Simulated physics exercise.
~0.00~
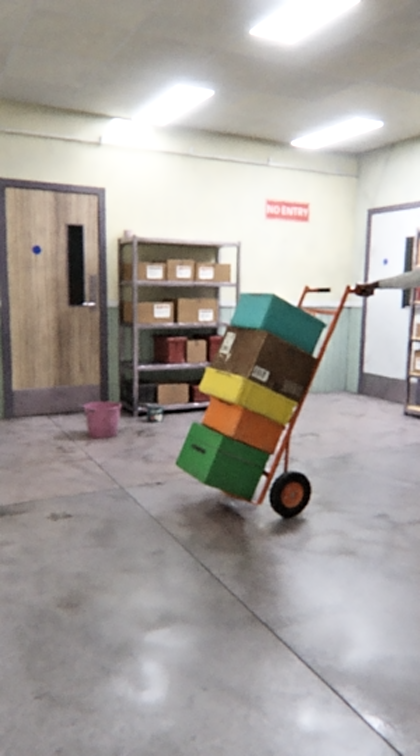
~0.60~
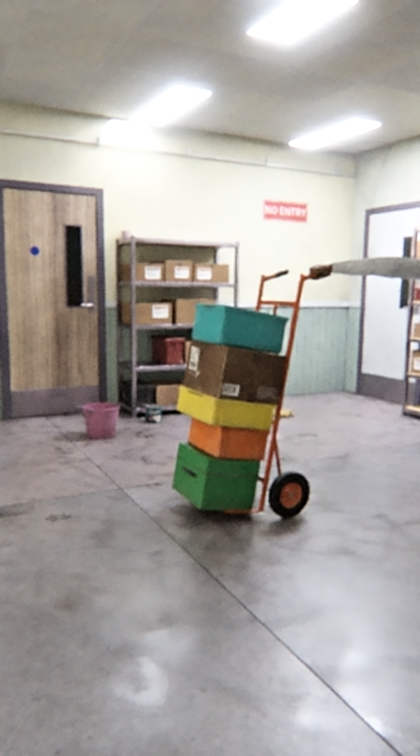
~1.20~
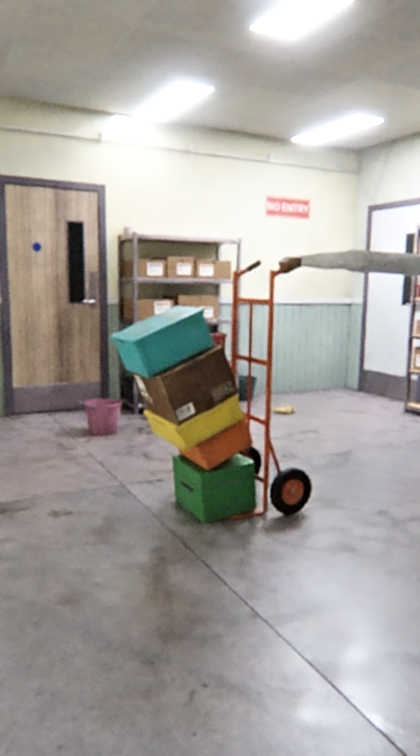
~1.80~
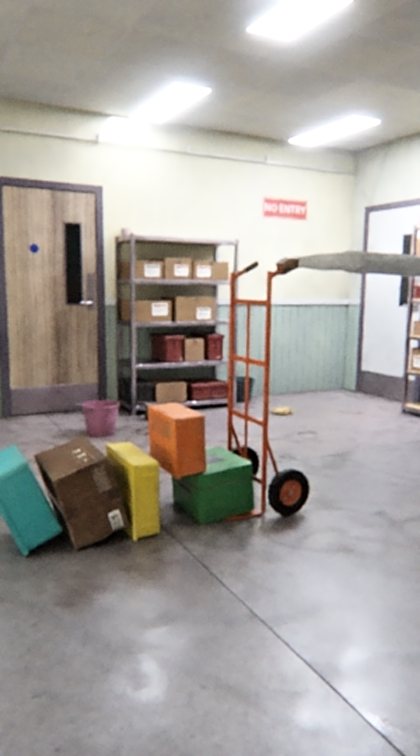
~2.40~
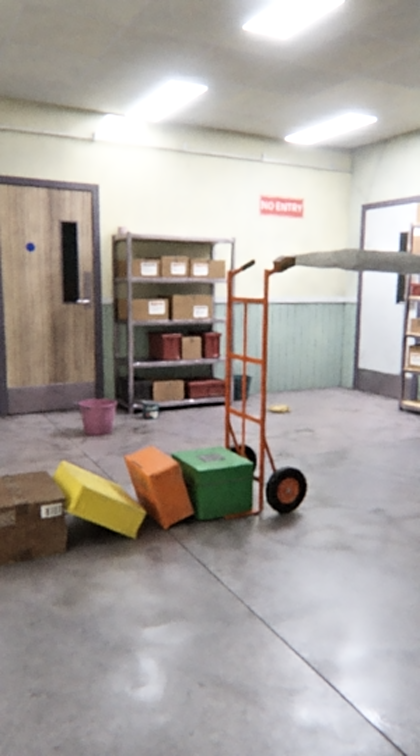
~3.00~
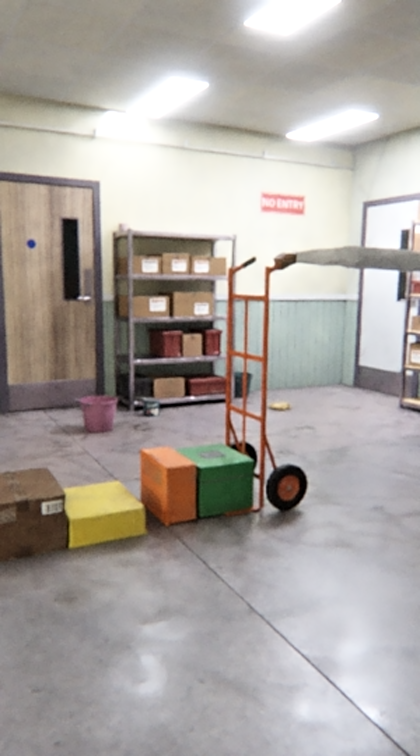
An orange hand truck stacked with five closed containers leans back toward the right in a concrete-floored storeroom, seen from across the floor by a slightly swaying camera. From the bottom sit green, orange, yellow, brown and turquoise boxes, with shelving, a wooden door and a pink bucket behind. An arm at the right swings the truck upright, and the stack tips left. The turquoise box slides off first, then the brown and yellow ones tumble, while the orange one tips over. The arm still holds the upright truck as the turquoise box leaves view, and the brown, yellow and orange boxes settle in a row left of the green one, which stays at the truck's base.
